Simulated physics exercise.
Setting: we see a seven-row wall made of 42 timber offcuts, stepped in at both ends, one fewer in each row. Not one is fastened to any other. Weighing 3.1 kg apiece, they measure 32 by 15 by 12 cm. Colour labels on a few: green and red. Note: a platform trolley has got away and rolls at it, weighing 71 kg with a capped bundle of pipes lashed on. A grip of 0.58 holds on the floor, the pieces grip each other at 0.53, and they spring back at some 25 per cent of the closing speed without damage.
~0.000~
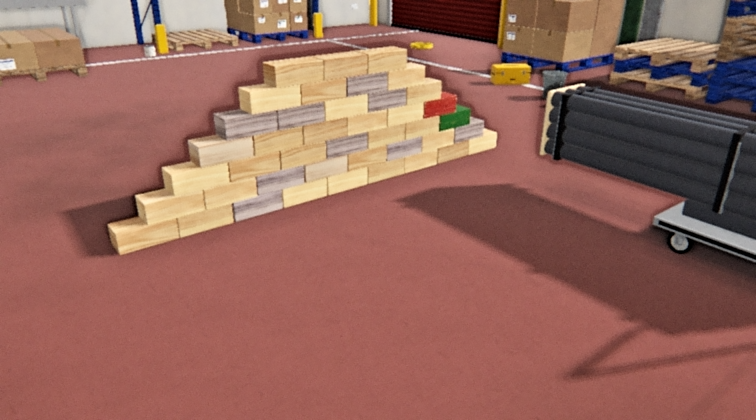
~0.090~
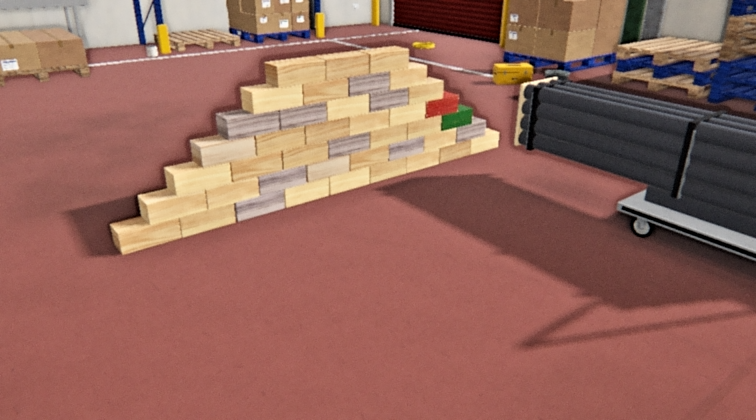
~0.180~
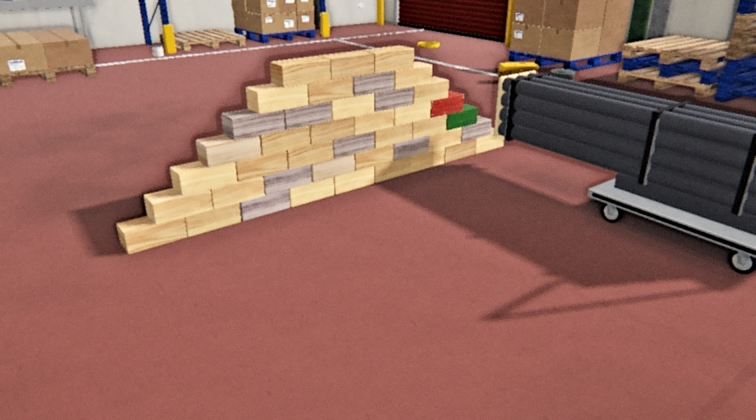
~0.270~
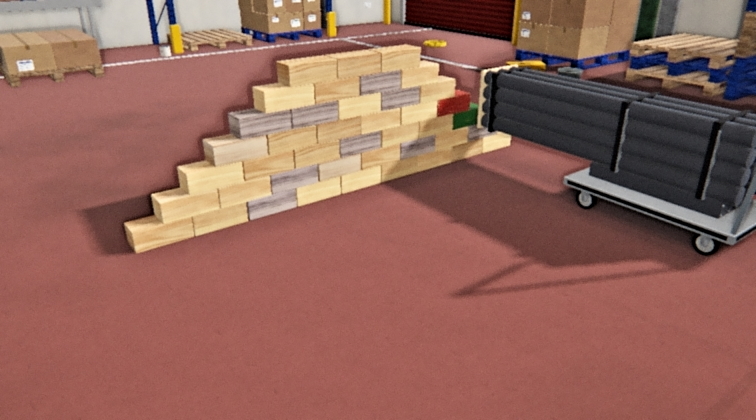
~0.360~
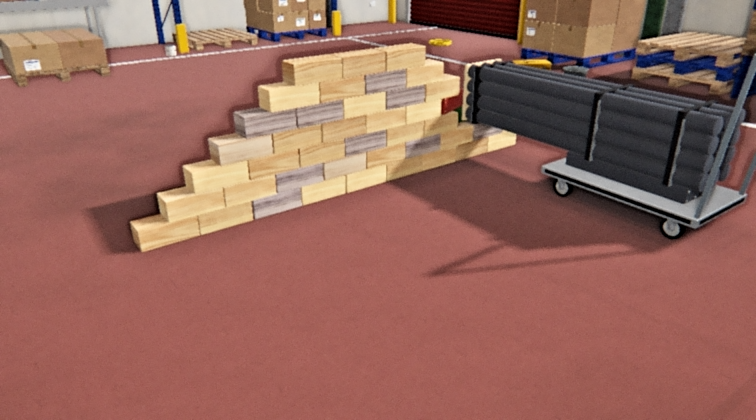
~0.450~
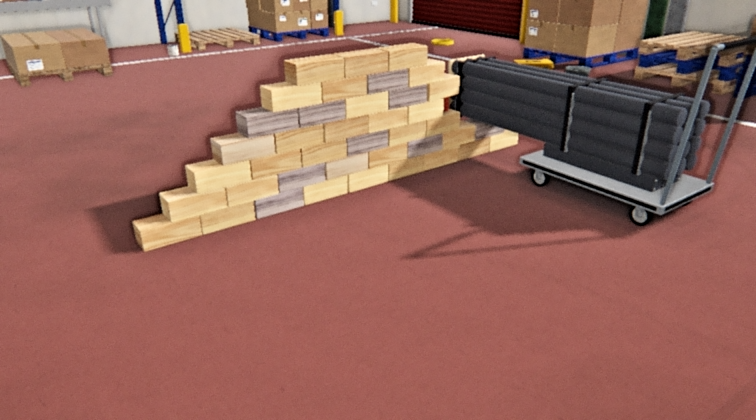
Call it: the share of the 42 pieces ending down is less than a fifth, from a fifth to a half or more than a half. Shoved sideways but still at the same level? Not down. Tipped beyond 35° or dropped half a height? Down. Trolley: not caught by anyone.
The share is less than a fifth.
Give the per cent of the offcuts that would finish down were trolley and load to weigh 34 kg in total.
I'd guess something like 10 per cent of them end down.
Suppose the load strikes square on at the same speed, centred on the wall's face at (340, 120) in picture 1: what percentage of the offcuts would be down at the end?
Result: Near 40 per cent down.
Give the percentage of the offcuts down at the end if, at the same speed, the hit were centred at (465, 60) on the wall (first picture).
In that case about 10 percent.
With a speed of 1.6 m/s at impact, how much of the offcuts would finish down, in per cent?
Roughly 0 per cent would end down.
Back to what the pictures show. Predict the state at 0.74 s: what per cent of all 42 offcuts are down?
5 %.
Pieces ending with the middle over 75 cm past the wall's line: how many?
About 4 of them.
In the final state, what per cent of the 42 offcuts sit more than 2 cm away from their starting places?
Moved: 25 per cent.
By 0.74 s, load 93 cm past the wall's line, still rolling; 2 of the 42 offcuts down; red offcut tilted 67°, 22 cm lower; green offcut 25 cm lower.
By 1.04 s, load 1.39 m past the wall's line, still rolling; 4 of the 42 offcuts down; red offcut on its side; green offcut 25 cm lower.
By 1.64 s, load 2.02 m past the wall's line, still rolling; 4 of the 42 offcuts down; red offcut on its side; green offcut 25 cm lower.
When it is over (3.3 s), load 2.08 m past the wall's line, still rolling; 4 of the 42 offcuts down; red offcut on its side; green offcut 25 cm lower. That is 10 per cent. In pixels of the last frame, middles, red offcut near (370, 136), green offcut near (352, 107).
